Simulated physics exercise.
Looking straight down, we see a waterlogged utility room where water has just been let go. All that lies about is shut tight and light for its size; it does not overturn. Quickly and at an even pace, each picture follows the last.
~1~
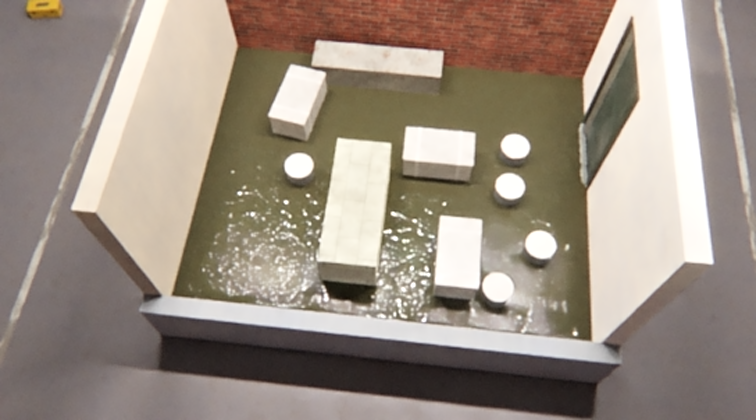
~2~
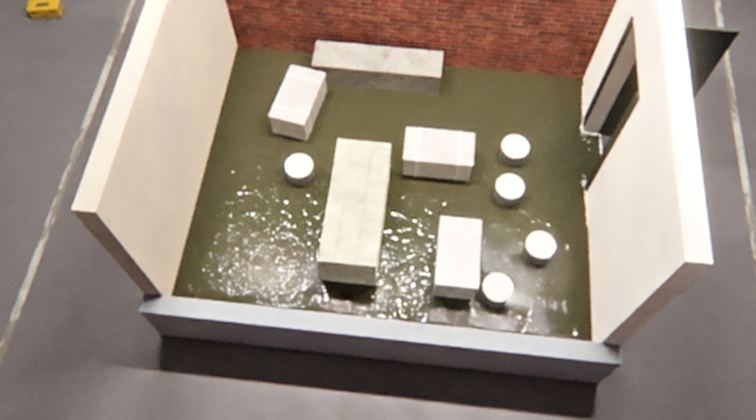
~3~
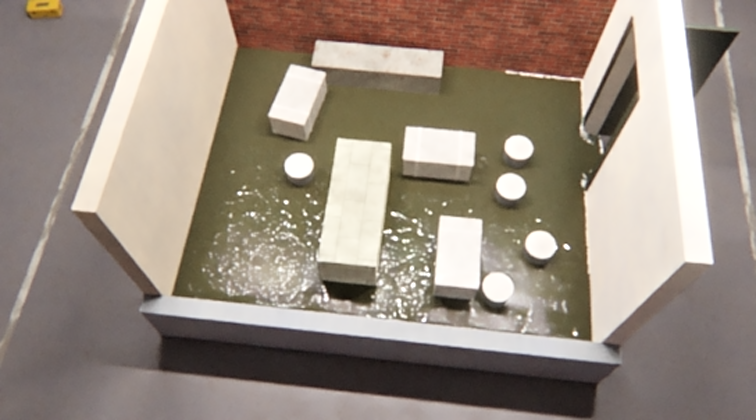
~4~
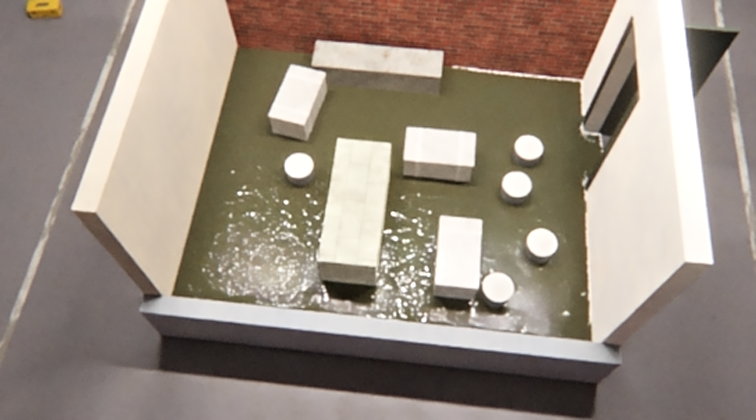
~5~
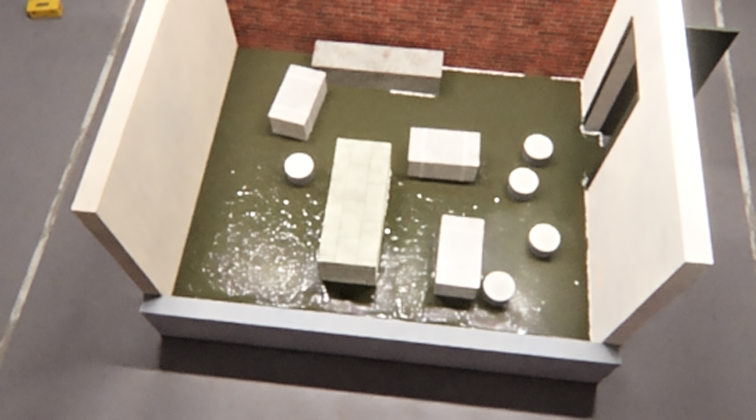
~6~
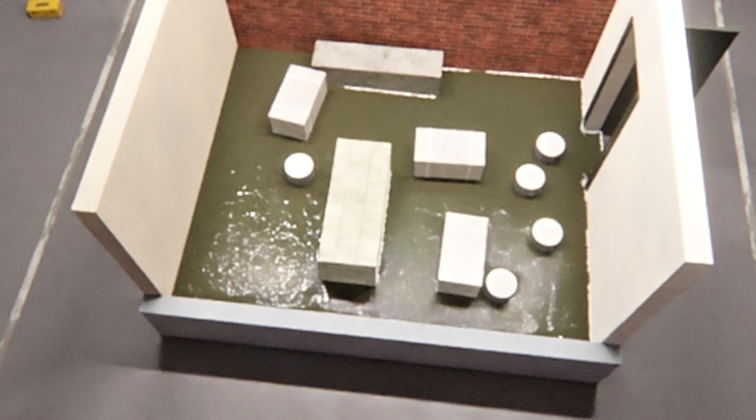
White round pails drift slightly right across the flooded room after the wall panel swings outward.
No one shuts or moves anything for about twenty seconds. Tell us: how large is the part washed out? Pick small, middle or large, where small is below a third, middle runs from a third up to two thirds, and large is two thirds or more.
Large.
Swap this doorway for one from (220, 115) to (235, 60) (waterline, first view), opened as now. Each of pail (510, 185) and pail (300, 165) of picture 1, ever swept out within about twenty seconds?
First retained, second lost.
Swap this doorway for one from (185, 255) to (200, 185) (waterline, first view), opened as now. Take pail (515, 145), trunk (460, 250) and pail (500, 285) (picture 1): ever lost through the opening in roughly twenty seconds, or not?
Sequentially, I'd put it as not lost, not lost, not lost.
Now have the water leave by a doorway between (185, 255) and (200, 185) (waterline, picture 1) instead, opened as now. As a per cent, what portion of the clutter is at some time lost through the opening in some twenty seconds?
Near 40 percent, give or take.
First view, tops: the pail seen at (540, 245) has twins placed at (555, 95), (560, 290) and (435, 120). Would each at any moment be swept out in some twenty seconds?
For the three copies in the stated order: Escaped, escaped, escaped.
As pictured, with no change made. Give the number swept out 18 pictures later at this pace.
Total: 4.
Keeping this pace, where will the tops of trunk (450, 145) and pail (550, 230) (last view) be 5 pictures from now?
Look for them at about (482, 140) and about (561, 203).
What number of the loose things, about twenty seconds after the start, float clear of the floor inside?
It adds up to 2.
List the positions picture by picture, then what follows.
In the first picture, a pail at (515, 146) floats; a pail at (510, 186), afloat; 0 of 8 have shifted.
In the second picture, a pail at (515, 146) floats; a pail at (510, 186) floats; 0 of 8 have shifted.
In the third picture, a pail at (519, 147), afloat, close to its start; a pail at (511, 186), afloat; 0 of 8 have shifted.
In the fourth picture, a pail at (529, 147), afloat, close to its start; a pail at (517, 184) floats, close to its start; 2 of 8 have shifted.
In the fifth picture, a pail at (539, 146), afloat, close to its start; a pail at (524, 180), afloat, close to its start; 4 of 8 have shifted.
In the sixth picture, a pail at (551, 144), afloat, a stride from its start; a pail at (531, 177), afloat, close to its start; 6 of 8 have shifted.
A moment on, 1 of 8 are out; 7 afloat.
Next, 4 of 8 are out; 4 afloat.
Later, 5 of 8 are out; 2 afloat.
In the end, 6 of 8 are out; 2 afloat.
